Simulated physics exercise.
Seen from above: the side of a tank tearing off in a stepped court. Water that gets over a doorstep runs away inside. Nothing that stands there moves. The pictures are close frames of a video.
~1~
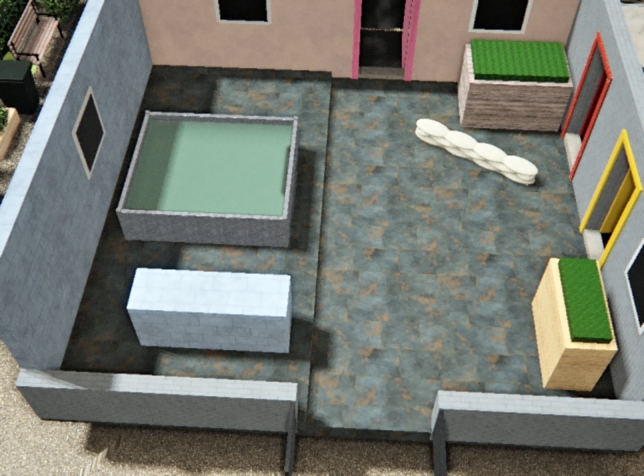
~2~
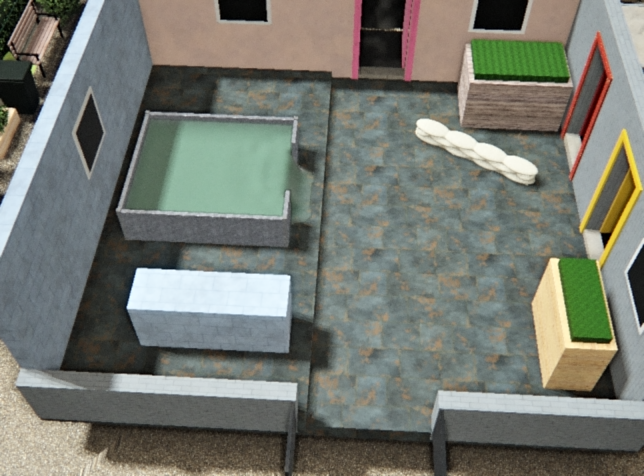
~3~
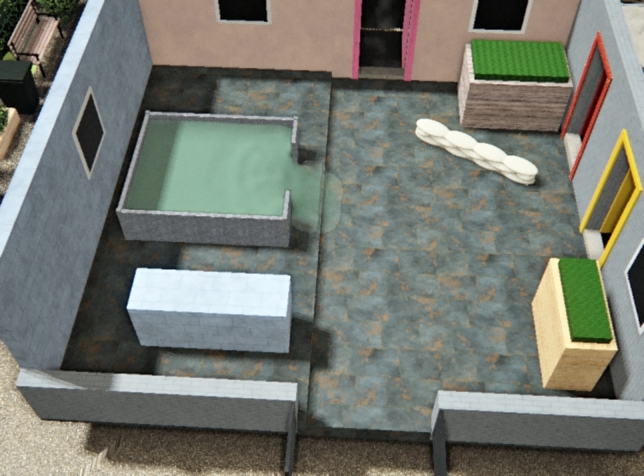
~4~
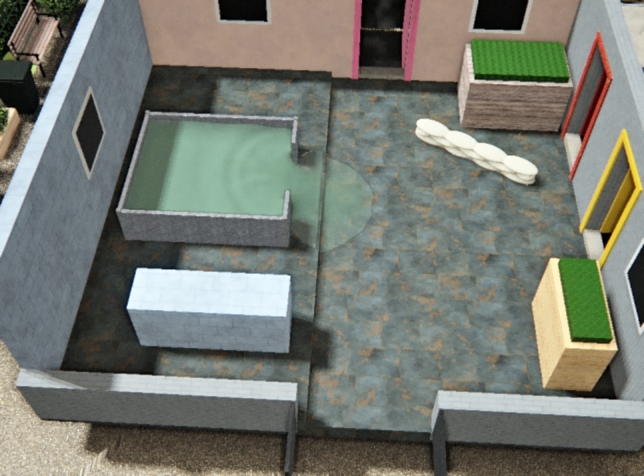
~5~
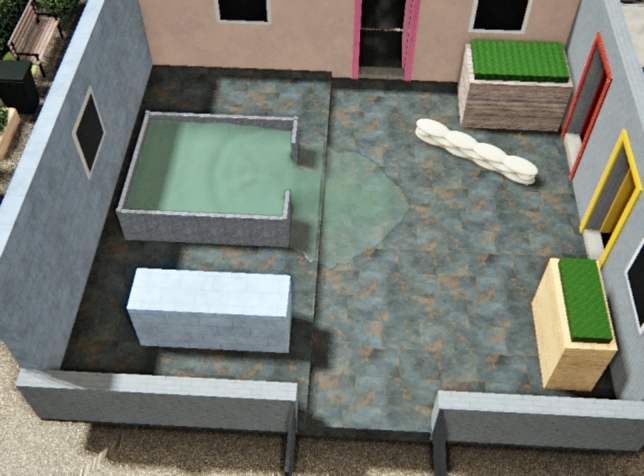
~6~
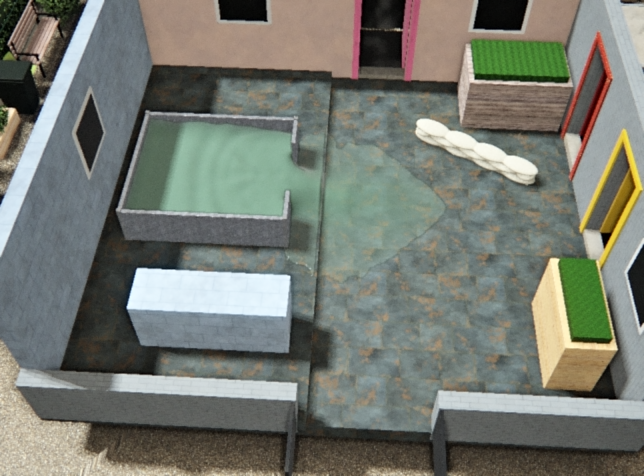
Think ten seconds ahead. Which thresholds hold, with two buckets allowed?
The red door admits no more than that; the pink door admits no more than that; the yellow door lets in a lot.
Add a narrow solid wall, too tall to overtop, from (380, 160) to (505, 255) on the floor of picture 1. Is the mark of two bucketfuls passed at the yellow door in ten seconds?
Then: Yellow door keeps below it.
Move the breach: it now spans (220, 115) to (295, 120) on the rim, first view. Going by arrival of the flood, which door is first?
The pink door.
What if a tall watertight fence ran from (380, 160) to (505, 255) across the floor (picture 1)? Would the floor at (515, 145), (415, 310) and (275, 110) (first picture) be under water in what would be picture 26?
One after the other: Free of water, flooded, not flooded.
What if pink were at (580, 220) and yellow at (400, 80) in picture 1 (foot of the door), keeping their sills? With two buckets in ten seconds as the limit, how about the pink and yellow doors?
In short: Pink door passes that mark; yellow door stays under.
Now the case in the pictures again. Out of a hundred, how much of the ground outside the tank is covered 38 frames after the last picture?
About 55 per cent.
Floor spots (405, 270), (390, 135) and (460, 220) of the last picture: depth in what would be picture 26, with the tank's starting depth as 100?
About 4, 4 and 6 per cent.
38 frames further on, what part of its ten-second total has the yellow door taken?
Roughly 85 per cent.
A moment on, water covers 25 % of the floor; the red door not reached, the pink door not reached, the yellow door not reached.
Next, water covers 35 % of the floor; the red door not reached, the pink door not reached, the yellow door under two buckets in.
Then, water covers 45 % of the floor; the red door wet at the sill, nothing in, the pink door wet at the sill, nothing in, the yellow door over two buckets in.
Later, water covers 55 % of the floor; the red door wet at the sill, nothing in, the pink door wet at the sill, nothing in, the yellow door far over two buckets in.
In the end, water covers 60 % of the floor; the red door wet at the sill, nothing in, the pink door wet at the sill, nothing in, the yellow door far over two buckets in.
